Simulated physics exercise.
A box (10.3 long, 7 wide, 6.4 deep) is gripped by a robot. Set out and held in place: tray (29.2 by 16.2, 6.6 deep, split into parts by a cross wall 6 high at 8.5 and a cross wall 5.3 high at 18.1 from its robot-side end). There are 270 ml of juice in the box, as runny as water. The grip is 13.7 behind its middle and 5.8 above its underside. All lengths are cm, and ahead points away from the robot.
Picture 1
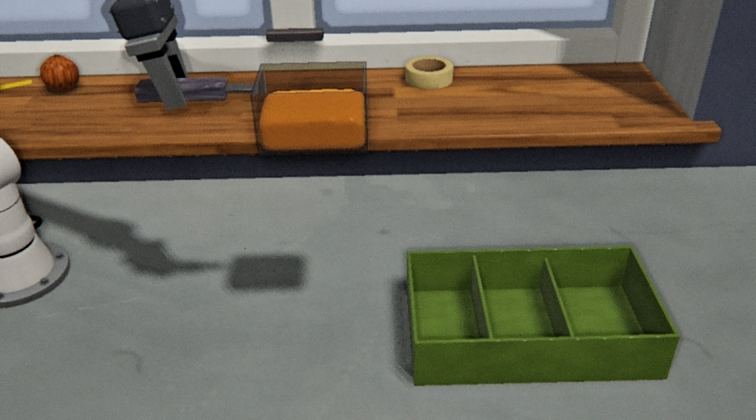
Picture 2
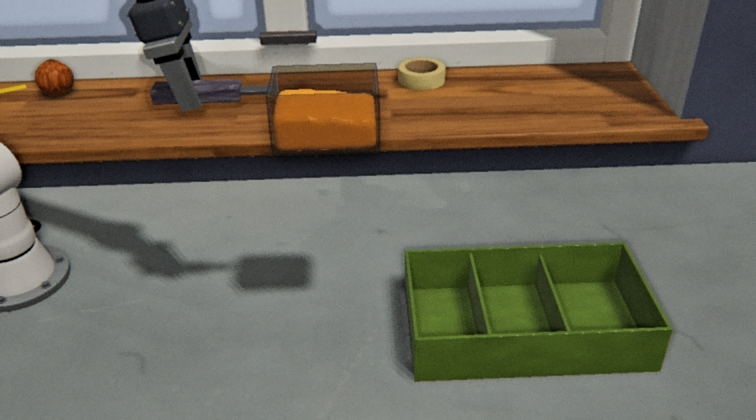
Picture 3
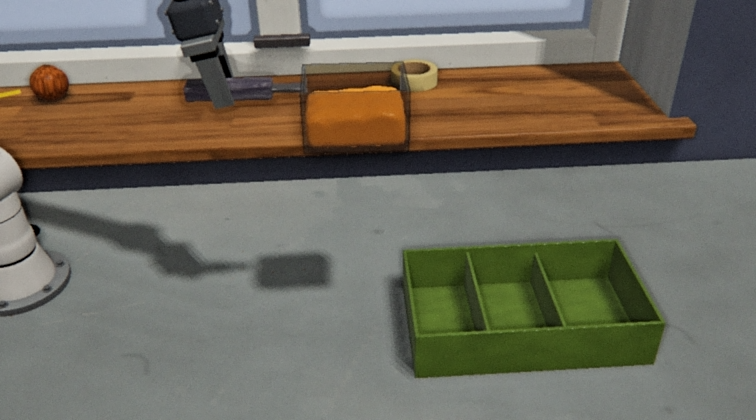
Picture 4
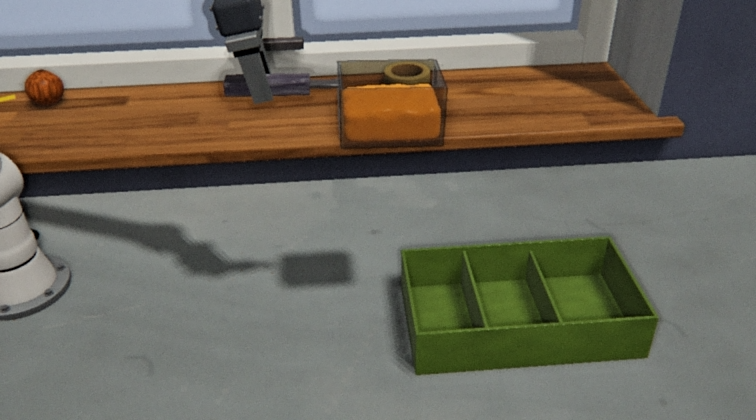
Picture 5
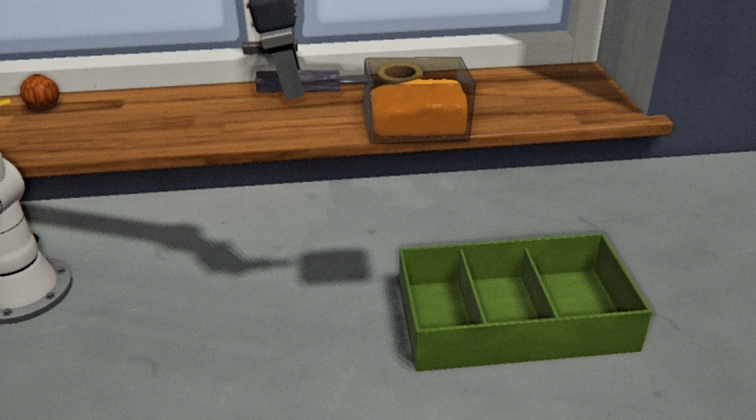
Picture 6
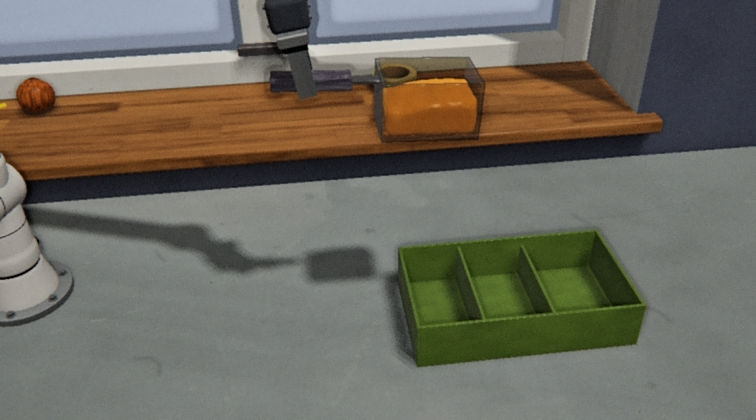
Clear box of orange juice gripped by a robot arm moving right along a wooden sill, passing in front of a tape roll.
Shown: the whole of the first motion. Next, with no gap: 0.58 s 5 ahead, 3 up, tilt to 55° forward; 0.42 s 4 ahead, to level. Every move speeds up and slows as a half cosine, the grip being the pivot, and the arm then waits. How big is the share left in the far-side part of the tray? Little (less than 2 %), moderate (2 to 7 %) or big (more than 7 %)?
Answer: Little; less than 2 % of the juice finishes in the far-side part of the tray.
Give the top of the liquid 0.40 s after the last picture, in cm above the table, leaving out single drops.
About 29 cm.
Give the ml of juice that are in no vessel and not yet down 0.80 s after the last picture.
Some 5 ml.
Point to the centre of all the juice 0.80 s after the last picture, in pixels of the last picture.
Near (484, 178).
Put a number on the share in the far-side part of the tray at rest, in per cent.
Some 1 per cent.
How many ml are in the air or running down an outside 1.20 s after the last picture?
About 5 ml.
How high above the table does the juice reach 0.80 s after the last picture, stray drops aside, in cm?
About 32 cm.
Then, 0.40 s later, tilted 44° forward, liquid up to 30 above the table; 255 ml in the box, 10 ml in the air or running down outside.
Then, 0.80 s later, tilted 25° forward, liquid up to 73 above the table; 195 ml in the box, 65 ml in the middle part, 5 ml in the robot-side part, 5 ml in the air or running down outside.
Then, 1.20 s later, level, liquid up to 96 above the table; 190 ml in the box, 65 ml in the middle part, 5 ml on the table or floor, 5 ml in the robot-side part, 5 ml in the air or running down outside.
Then, 2.00 s later, level, liquid up to 38 above the table; 190 ml in the box, 65 ml in the middle part, 5 ml on the table or floor, 5 ml in the robot-side part.
At rest, 190 ml in the box, 65 ml in the middle part, 5 ml on the table or floor, 5 ml in the robot-side part. That is 1 % in the far-side part of the tray.
